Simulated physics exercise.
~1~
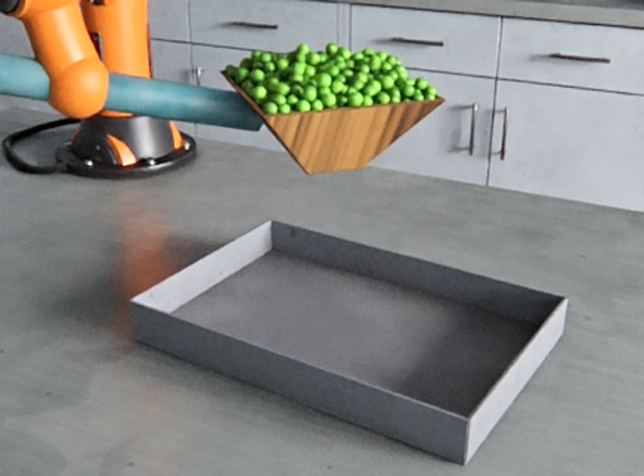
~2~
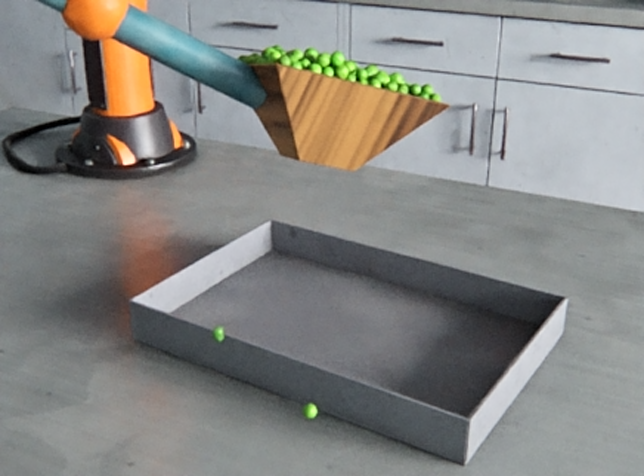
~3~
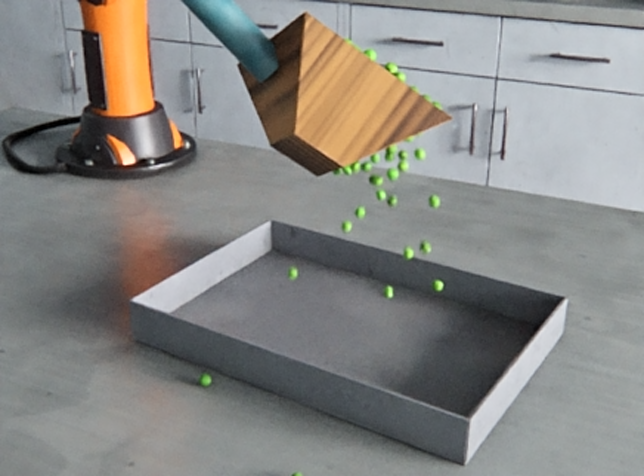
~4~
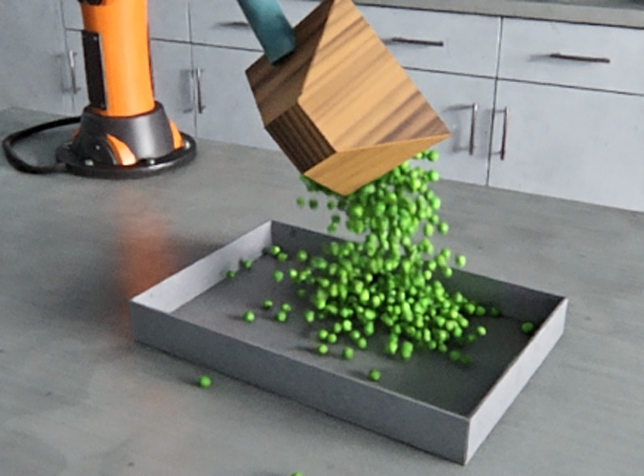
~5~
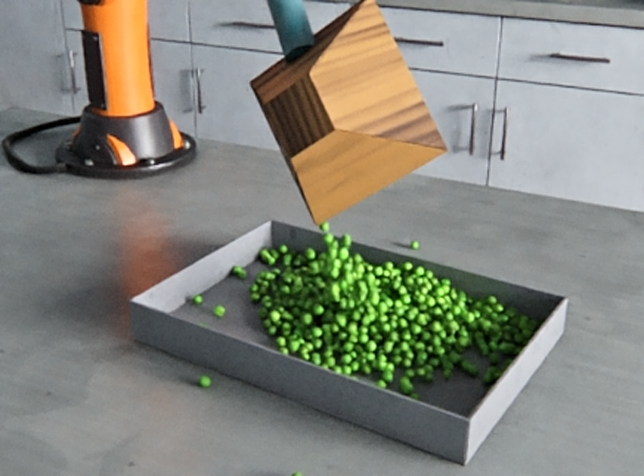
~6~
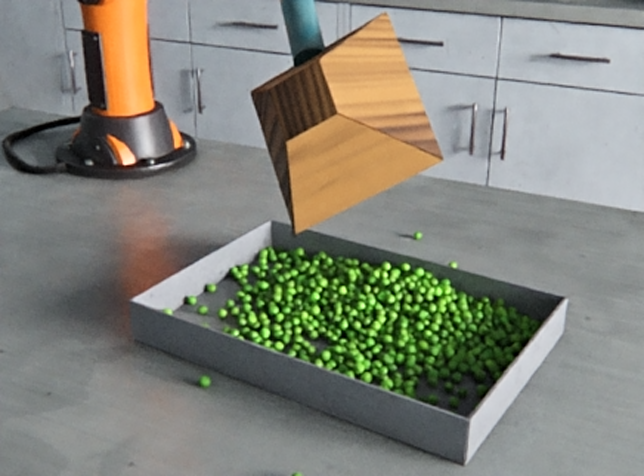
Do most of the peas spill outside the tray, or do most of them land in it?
Most of the peas land in the tray and spread across it, with only a few strays ending up on the counter.
